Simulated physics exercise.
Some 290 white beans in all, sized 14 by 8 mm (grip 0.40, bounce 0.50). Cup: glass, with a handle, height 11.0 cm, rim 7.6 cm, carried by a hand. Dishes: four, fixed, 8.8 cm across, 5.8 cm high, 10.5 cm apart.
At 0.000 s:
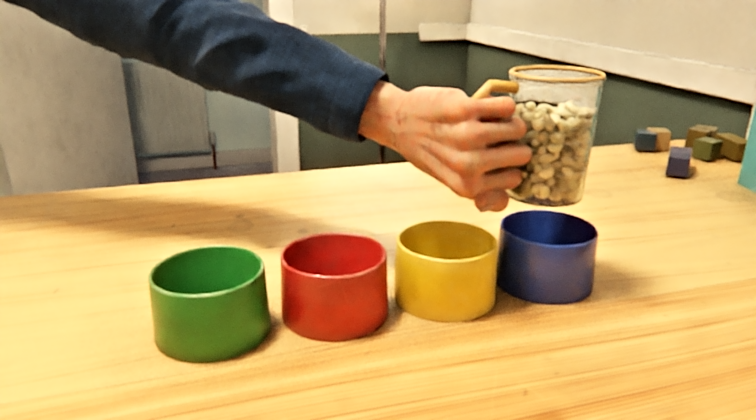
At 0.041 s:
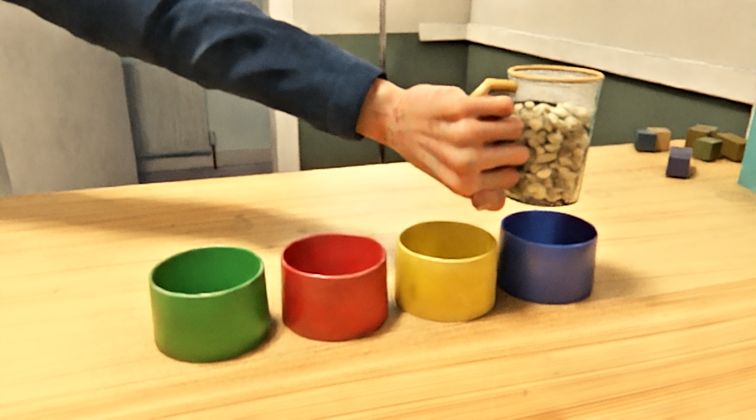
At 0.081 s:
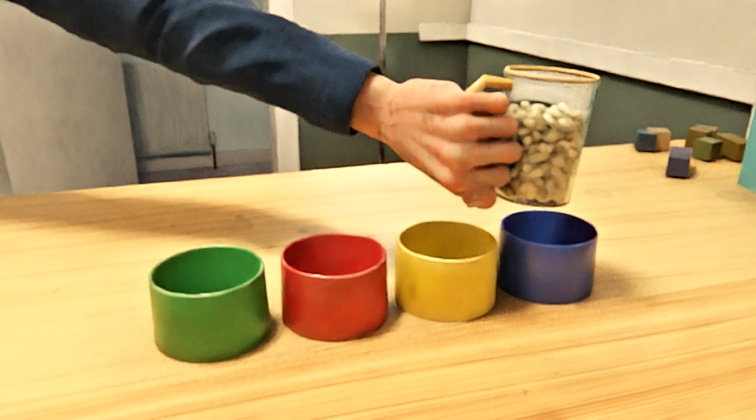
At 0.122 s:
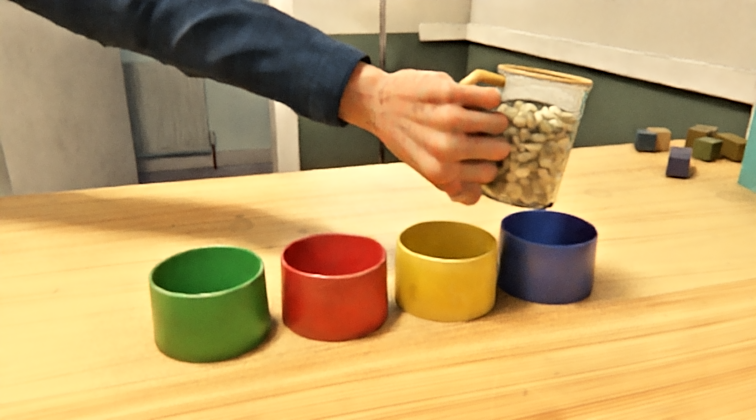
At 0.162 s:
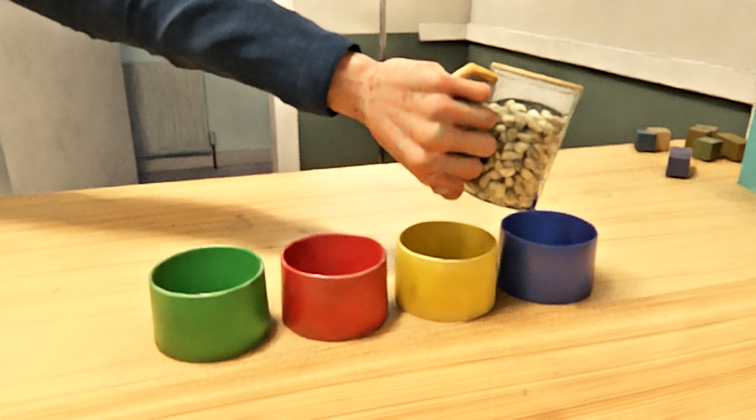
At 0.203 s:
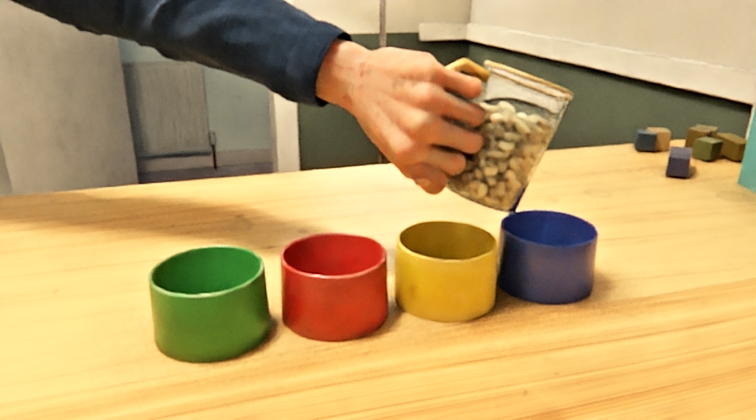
A hand held a clear cup of white beans by its handle above a row of green, red, yellow and blue dishes, then moved it slightly left while tilting it to the right.
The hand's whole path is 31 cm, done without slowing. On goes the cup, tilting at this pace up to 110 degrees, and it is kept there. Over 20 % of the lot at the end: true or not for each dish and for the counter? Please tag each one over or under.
Red - over; blue - under; green - under; yellow - under; counter - over.
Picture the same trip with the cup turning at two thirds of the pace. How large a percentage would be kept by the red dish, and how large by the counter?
The red dish 40, the counter 60.
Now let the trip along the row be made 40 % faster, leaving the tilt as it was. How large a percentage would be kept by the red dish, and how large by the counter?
Shares - red 40, counter 50.
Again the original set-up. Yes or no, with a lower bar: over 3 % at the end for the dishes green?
Green: True.
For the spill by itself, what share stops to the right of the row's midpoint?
It's close to 0 in a hundred.
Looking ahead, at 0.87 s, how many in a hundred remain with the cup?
About 90 per cent.
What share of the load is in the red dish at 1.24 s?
It works out to some 25 per cent.
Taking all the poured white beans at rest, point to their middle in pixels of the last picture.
Close to pixel (294, 306).
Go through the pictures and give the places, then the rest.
The first frame shows cup at (550, 136), tilt 0 degrees, lip at (595, 72), moved 0.0 cm; middle of the pieces at (550, 153); blue dish at (548, 227); yellow dish at (447, 240); red dish at (334, 254); green dish at (208, 269).
The second frame shows cup at (547, 136), tilt 1 degrees, lip at (593, 73), moved 0.2 cm; middle of the pieces at (548, 153).
The third frame shows cup at (541, 136), tilt 4 degrees, lip at (589, 75), moved 0.9 cm; middle of the pieces at (541, 154).
The fourth frame shows cup at (530, 137), tilt 9 degrees, lip at (582, 80), moved 2.0 cm; middle of the pieces at (528, 155).
The fifth frame shows cup at (517, 138), tilt 15 degrees, lip at (573, 86), moved 3.3 cm; middle of the pieces at (514, 156).
The sixth frame shows cup at (503, 139), tilt 21 degrees, lip at (563, 93), moved 4.6 cm; middle of the pieces at (499, 157); blue dish at (548, 227); yellow dish at (447, 240); red dish at (334, 254); green dish at (208, 269). The cup turns about 145 degrees a second and travels 32 cm a second.
After 0.60 s, tilt 78 degrees; cup holds 100 %.
After 0.87 s, tilt 110 degrees; cup holds 90 %, red 10 %.
After 1.24 s, tilt 110 degrees; cup holds 50 %, red 25 %, green 5 %.
In the end, at 3.1 s, red 40 %, blue 0 %, green 5 %, yellow 0 %, counter 55 %.
